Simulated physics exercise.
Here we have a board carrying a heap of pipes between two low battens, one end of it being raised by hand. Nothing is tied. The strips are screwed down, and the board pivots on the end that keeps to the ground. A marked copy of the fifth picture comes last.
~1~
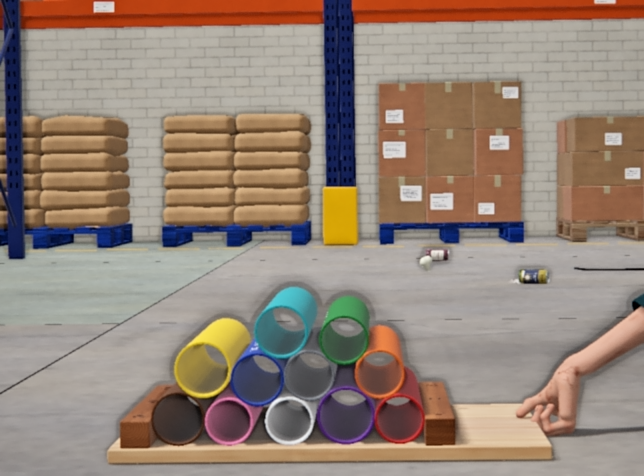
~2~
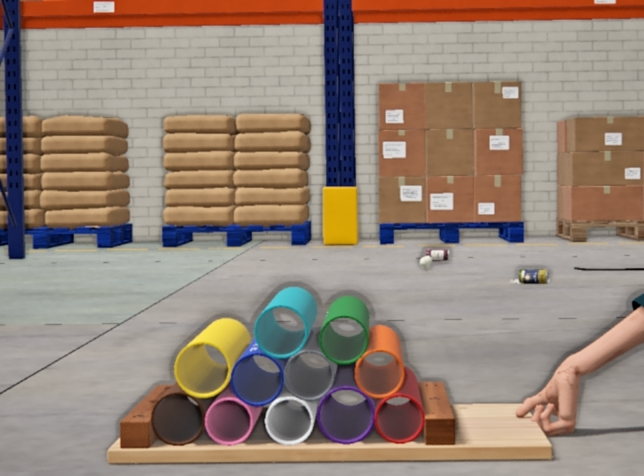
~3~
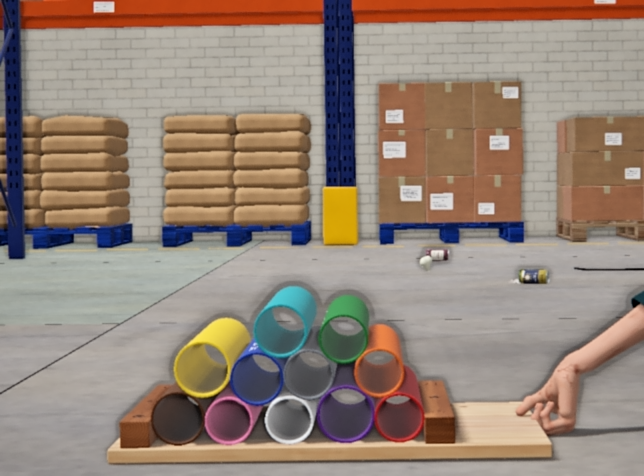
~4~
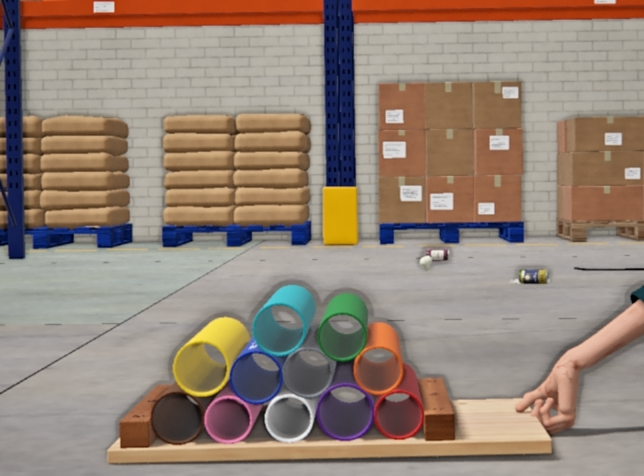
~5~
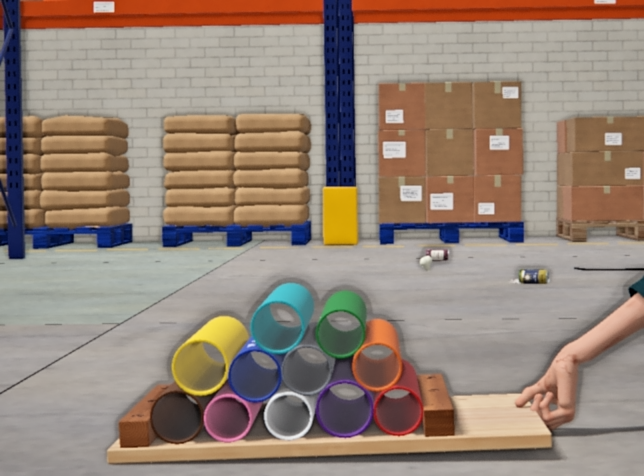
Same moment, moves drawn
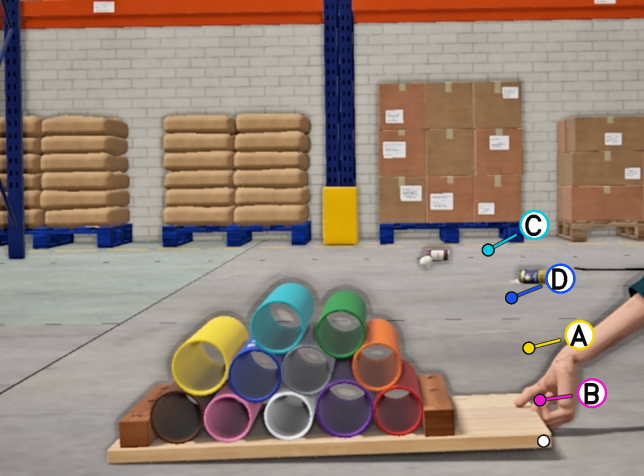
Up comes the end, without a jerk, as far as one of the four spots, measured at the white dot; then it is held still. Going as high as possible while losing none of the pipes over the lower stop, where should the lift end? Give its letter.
Raise it to A.
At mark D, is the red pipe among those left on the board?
Yes.
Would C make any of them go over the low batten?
Yes.
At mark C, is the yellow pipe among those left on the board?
The yellow pipe: No.
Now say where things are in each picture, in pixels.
The first picture shows orange pipe (380, 374); blue pipe (257, 380); grey pipe (309, 376).
The second picture shows grey pipe (309, 376); green pipe (344, 340).
The third picture shows board (333, 418); red pipe (400, 418); orange pipe (380, 373); white pipe (289, 420).
The fourth picture shows board (332, 416); brown pipe (178, 418); pink pipe (229, 420).
The fifth picture shows board (332, 414); brown pipe (177, 417); pink pipe (228, 418).
On the marked copy, A at (529, 348); B at (540, 400); C at (488, 250); D at (512, 298); the white dot at (543, 441).
Taking A. A third of the way, board at 12°.
Two thirds of the way, board at 14°.
When it is over, board at 14°, none over the low batten.
As for the rest, B none over the low batten; C five over the low batten; D five over the low batten.
